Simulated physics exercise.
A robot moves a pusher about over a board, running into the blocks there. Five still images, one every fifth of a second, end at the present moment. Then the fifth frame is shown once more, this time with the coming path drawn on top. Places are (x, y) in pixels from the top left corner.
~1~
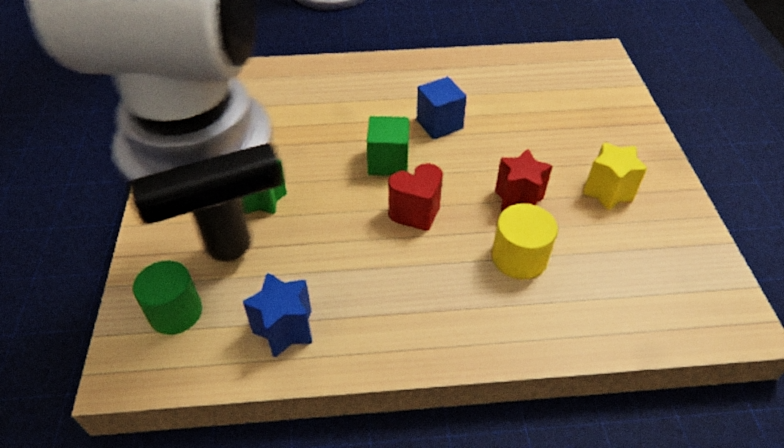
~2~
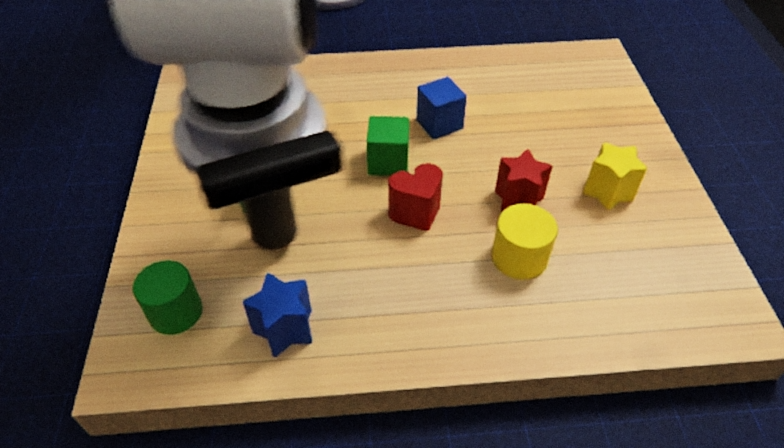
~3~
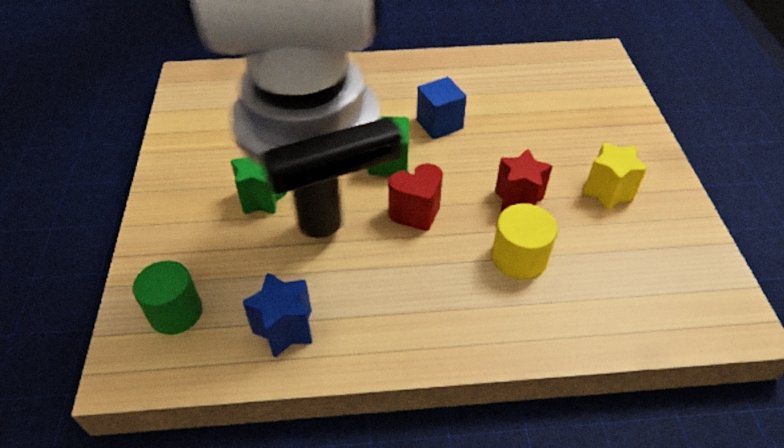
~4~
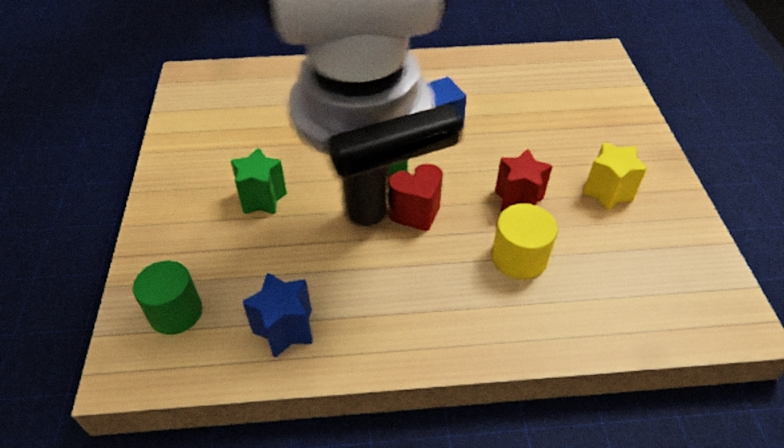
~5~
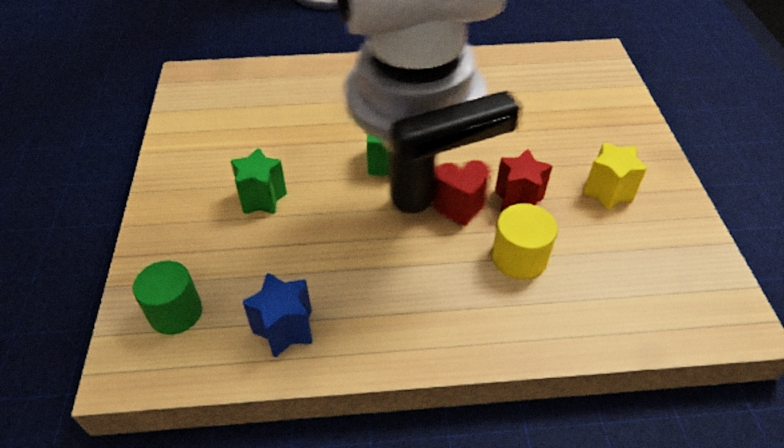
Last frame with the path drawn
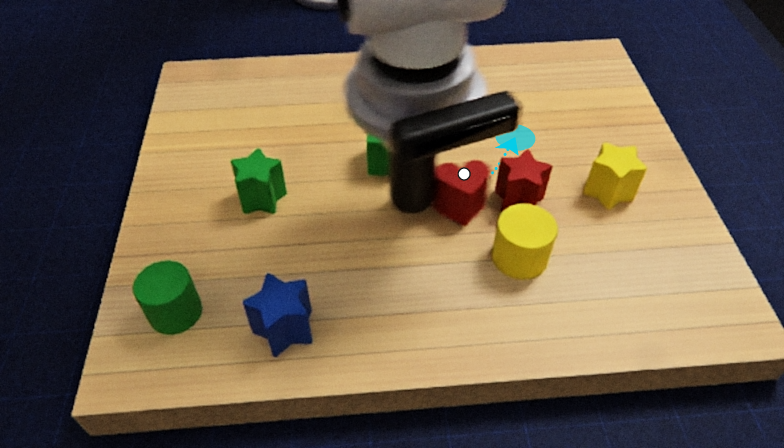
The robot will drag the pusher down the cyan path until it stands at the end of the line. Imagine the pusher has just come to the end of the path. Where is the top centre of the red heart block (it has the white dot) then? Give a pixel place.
The point I'd pick in the picture is (524, 169).
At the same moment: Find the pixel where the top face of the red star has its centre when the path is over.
My best guess is (566, 171).
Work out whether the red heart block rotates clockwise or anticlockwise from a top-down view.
Prediction: Clockwise.
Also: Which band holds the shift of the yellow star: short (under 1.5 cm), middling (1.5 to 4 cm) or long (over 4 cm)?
Travels under 1.5 cm.
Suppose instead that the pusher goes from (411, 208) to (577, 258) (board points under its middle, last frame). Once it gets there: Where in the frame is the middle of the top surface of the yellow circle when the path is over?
At roughly (602, 271).
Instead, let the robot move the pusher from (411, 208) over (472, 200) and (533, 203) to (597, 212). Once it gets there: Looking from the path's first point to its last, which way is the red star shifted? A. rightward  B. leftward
A - rightward.
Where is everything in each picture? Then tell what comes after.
In the first frame, tip of the pusher (229, 244), middles of tops, green square piece (388, 129), red heart block (418, 180), red star (526, 167), yellow star (620, 158).
In the second frame, pusher (275, 233), nothing pushed.
In the third frame, pusher (321, 222), nothing pushed.
In the fourth frame, pusher (366, 210), nothing pushed.
In the fifth frame, pusher (411, 199), green square piece hidden, red heart block (464, 174), red star (526, 167), yellow star (620, 158).
The line goes from (411, 208) by way of (460, 192) and (497, 168) to (515, 137); the dot is on the red heart block.
On the path given first. One third of the way, pusher (461, 182); red heart block (511, 171), turned 45° clockwise; red star (556, 169).
Two thirds of the way, pusher (498, 158); red heart block (524, 169), turned 90° clockwise; red star (566, 171), turned 20° anticlockwise.
At the end, pusher (517, 127); green square piece unmoved; red heart block (524, 169), turned 90° clockwise; red star (566, 171), turned 20° anticlockwise; yellow star unmoved.
